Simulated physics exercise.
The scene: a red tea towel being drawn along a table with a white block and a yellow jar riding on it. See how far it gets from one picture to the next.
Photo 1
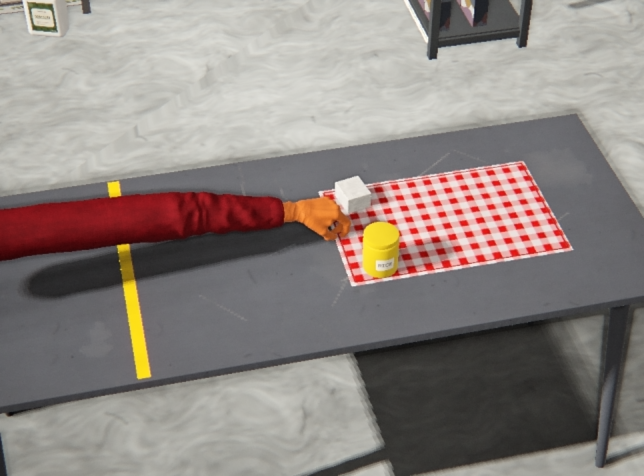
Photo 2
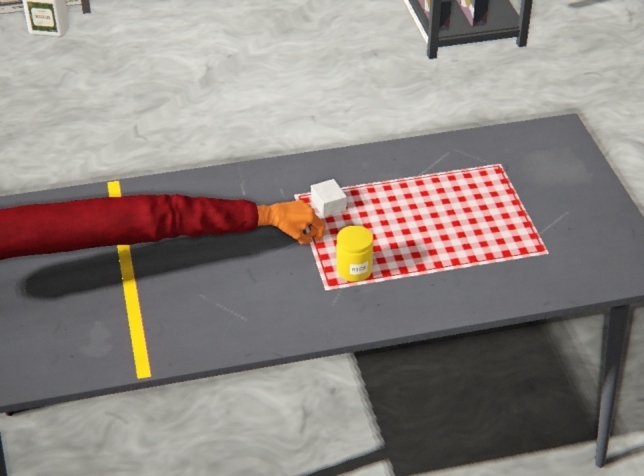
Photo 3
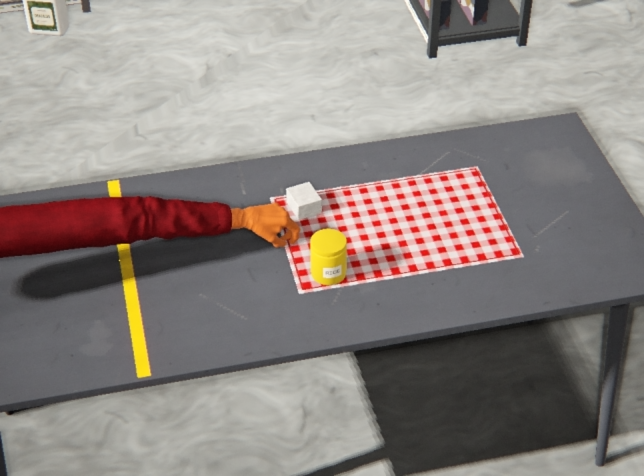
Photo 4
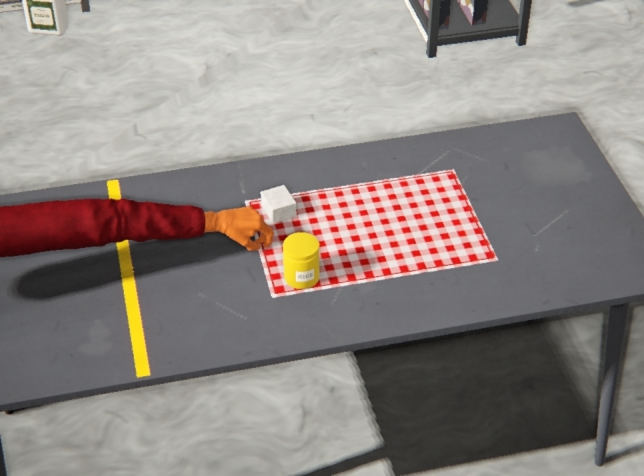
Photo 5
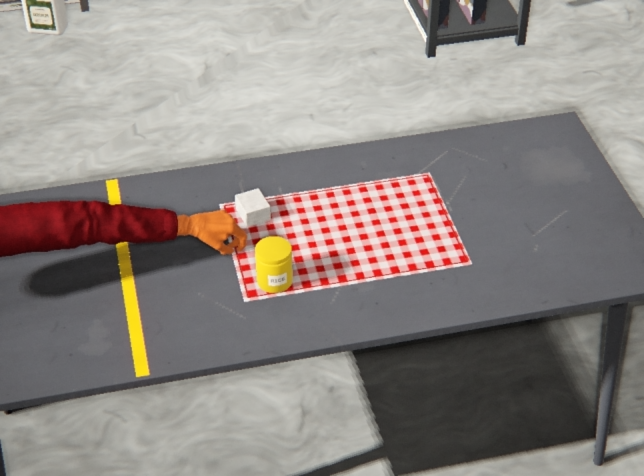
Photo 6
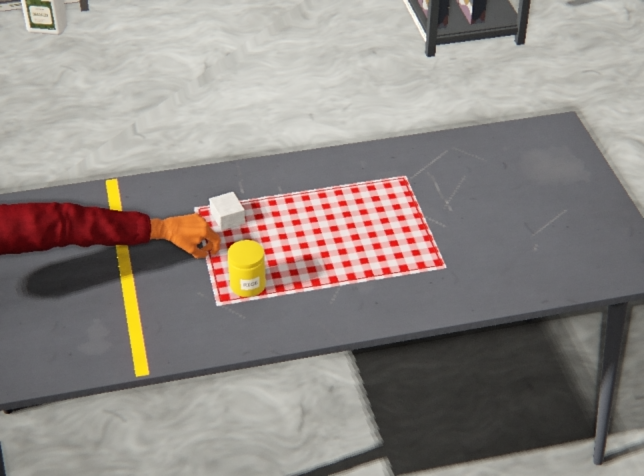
A red-and-white checked cloth carrying a yellow jar and white block slides left across a grey table, pulled by a red-sleeved arm.
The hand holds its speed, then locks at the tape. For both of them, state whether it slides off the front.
The white block does slide off the front. The yellow jar does slide off the front.
Then, 0.11 s past the final frame, hem short of the tape; white block on the cloth near (172, 219); yellow jar on the cloth near (187, 278).
Then, 0.22 s past the final frame, hem at the tape; white block ahead of the hem near (118, 228); yellow jar ahead of the hem near (131, 287).
When it is over, hem at the tape; white block ahead of the hem near (46, 240); yellow jar ahead of the hem near (53, 302). The white block shoots off the front and the yellow jar slides clear of the cloth.
